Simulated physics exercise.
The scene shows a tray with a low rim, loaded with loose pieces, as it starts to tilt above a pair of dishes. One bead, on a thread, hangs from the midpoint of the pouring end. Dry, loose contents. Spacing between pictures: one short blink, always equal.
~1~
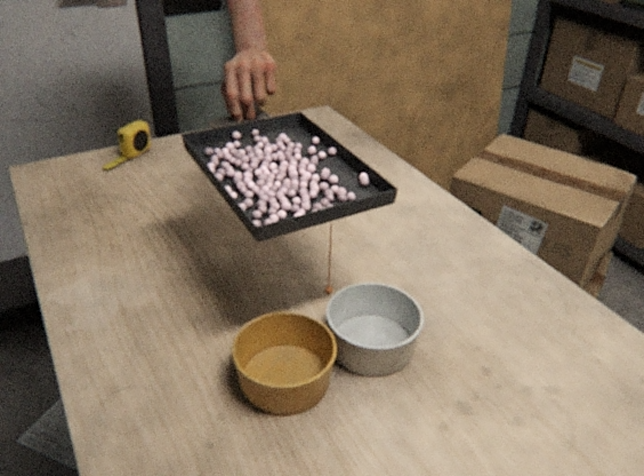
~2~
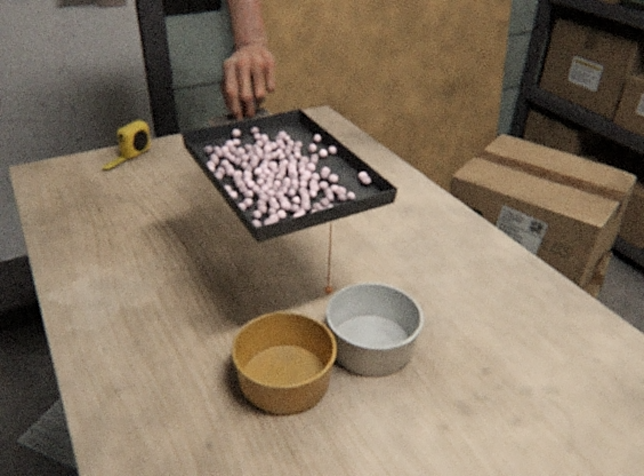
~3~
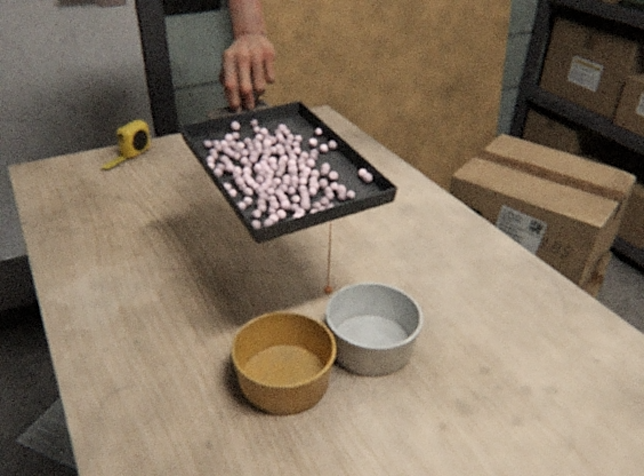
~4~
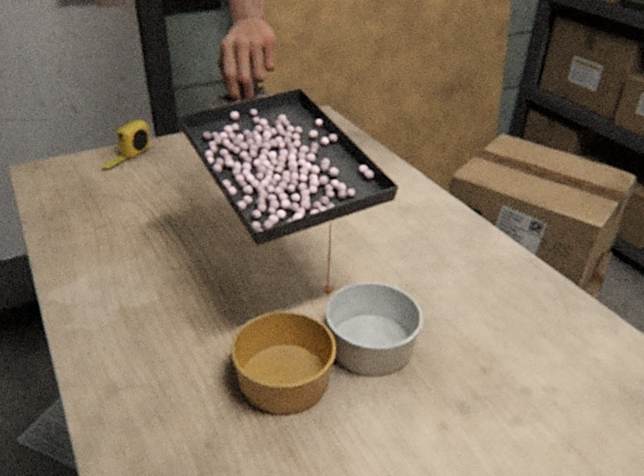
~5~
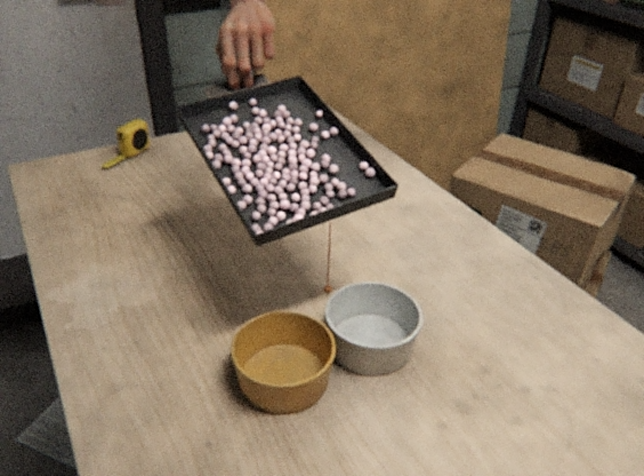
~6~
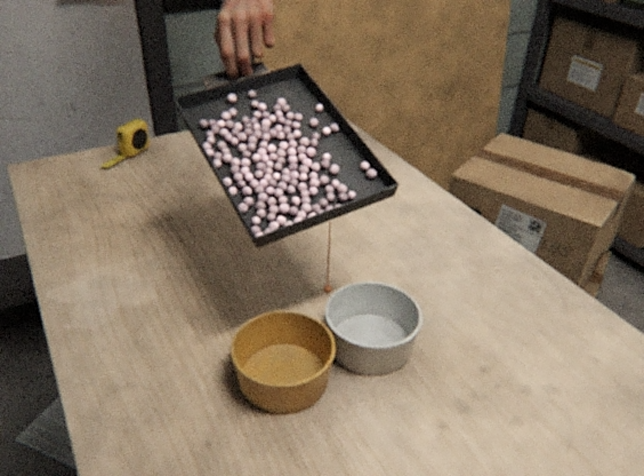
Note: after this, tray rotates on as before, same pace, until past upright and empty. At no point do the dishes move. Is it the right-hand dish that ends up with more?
No: The dish on the left is going to receive more.
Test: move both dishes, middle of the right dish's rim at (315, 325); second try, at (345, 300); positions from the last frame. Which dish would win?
Try 1 - the dish at right; try 2 - the dish at left.
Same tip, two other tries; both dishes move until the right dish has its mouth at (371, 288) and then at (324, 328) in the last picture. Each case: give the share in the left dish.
Trial 1 near 70 percent, trial 2 near 20 percent.
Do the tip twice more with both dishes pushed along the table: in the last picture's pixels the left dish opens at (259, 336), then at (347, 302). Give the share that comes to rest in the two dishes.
In order, about 90 and 10 in a hundred.
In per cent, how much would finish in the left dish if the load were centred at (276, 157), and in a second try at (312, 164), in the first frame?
First case around 90 %, second case around 90 %.
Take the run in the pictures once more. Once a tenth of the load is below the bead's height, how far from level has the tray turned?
About 90° of tilt.
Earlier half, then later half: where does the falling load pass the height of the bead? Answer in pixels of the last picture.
It passes near (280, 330) first and then near (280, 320).
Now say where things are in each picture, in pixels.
In the first picture, corners of the pouring end at (257, 226) and (396, 188), level; middle of the load at (271, 178), sugar pearls; left dish at (307, 395); right dish at (400, 357); bead on its thread at (329, 290).
In the second picture, corners of the pouring end at (257, 227) and (396, 188), level; middle of the load at (271, 177).
In the third picture, corners of the pouring end at (257, 228) and (396, 187), tipped barely, lowest at the left corner; middle of the load at (270, 173).
In the fourth picture, corners of the pouring end at (257, 231) and (396, 186), tipped a little, lowest at the left corner; middle of the load at (270, 169).
In the fifth picture, corners of the pouring end at (257, 233) and (396, 184), tipped a little, lowest at the left corner; middle of the load at (270, 165).
In the sixth picture, corners of the pouring end at (256, 236) and (397, 184), tipped clearly, lowest at the left corner; middle of the load at (270, 165), nearly all on the move; left dish at (306, 394); right dish at (398, 356).
Soon after the last picture, tray tipped steeply; all on the tray.
A little later, tray tipped past a quarter turn; about a quarter on the tray; about two thirds in the left dish; a small part in the right dish; a stray few outside both; a small part in the air.
Later still, tray tipped past a quarter turn; most in the left dish; a small part in the right dish; a small part outside both.
At rest, tray tipped past a quarter turn; most in the left dish; a small part in the right dish; a small part outside both.
